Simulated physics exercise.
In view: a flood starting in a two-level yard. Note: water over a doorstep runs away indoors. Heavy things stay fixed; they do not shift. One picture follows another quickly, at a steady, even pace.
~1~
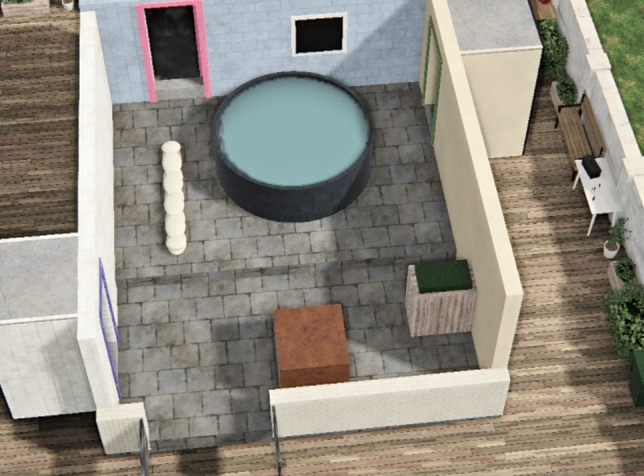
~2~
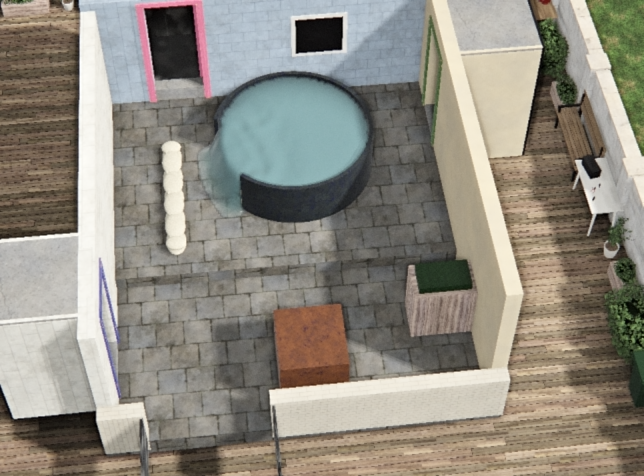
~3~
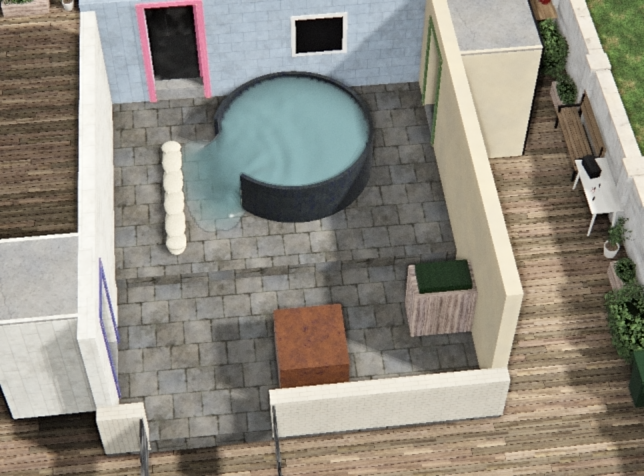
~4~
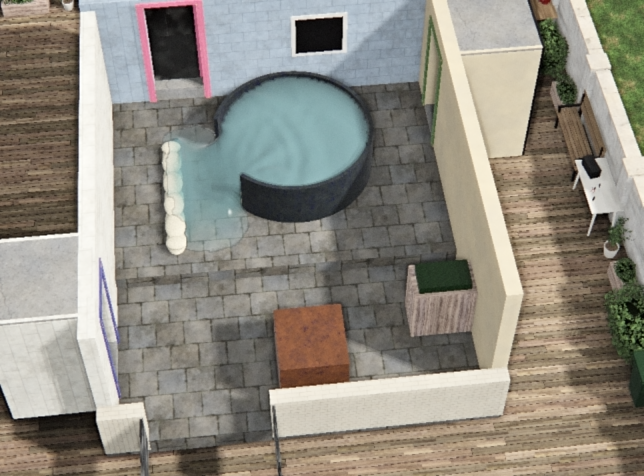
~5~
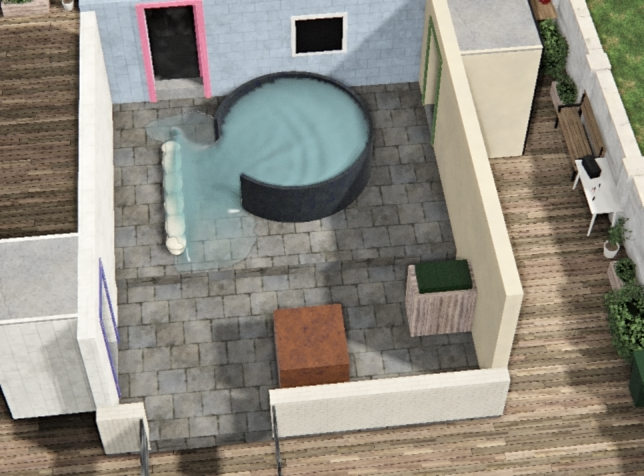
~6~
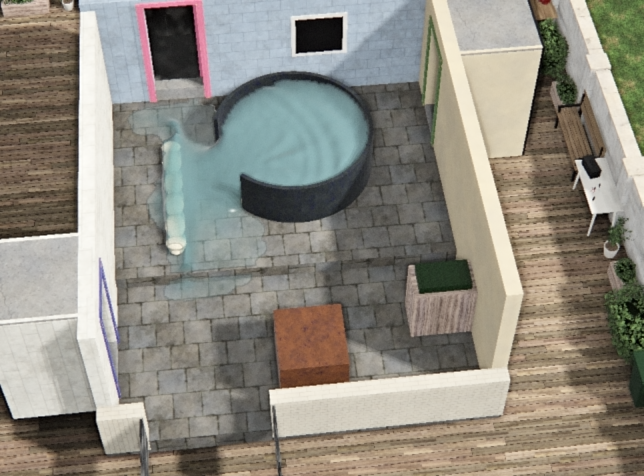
A round dark tank of still water opened on its left side, and the water poured out across the grey paving, reached the row of pale rounded shapes, and washed over and around them.
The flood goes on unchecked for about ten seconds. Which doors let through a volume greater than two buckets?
Checking each one: The blue door lets through less or just two; the pink door lets through less or just two; the green door lets through more.
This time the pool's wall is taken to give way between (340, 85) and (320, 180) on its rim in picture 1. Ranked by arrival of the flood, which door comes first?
It's the green door that is reached before the others.
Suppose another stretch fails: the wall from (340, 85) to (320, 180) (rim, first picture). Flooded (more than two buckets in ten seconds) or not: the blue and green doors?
In short: Blue lets more in; green passes that mark.
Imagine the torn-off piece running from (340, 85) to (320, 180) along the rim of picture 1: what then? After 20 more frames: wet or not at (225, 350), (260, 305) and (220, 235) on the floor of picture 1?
First soaked through, second soaked through, third kept bare.
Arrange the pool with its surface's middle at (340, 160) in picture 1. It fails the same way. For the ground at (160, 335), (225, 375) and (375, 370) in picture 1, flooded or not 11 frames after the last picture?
Soaked, soaked, bone-dry.
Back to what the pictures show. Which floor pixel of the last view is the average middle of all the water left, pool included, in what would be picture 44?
I'd say around (257, 202).
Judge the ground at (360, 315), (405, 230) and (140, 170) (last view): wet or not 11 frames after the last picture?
First spot not wet, second not wet, third inundated.
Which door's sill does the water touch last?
The one in green.
A moment on, water covers 40 % of the floor; the blue door wet at the sill, nothing in, the pink door wet at the sill, nothing in, the green door not reached.
Next, water covers 55 % of the floor; the blue door wet at the sill, nothing in, the pink door wet at the sill, nothing in, the green door not reached.
Then, water covers 70 % of the floor; the blue door wet at the sill, nothing in, the pink door under two buckets in, the green door not reached.
Later, water covers 85 % of the floor; the blue door under two buckets in, the pink door under two buckets in, the green door over two buckets in.
In the end, water covers 90 % of the floor; the blue door under two buckets in, the pink door under two buckets in, the green door far over two buckets in.
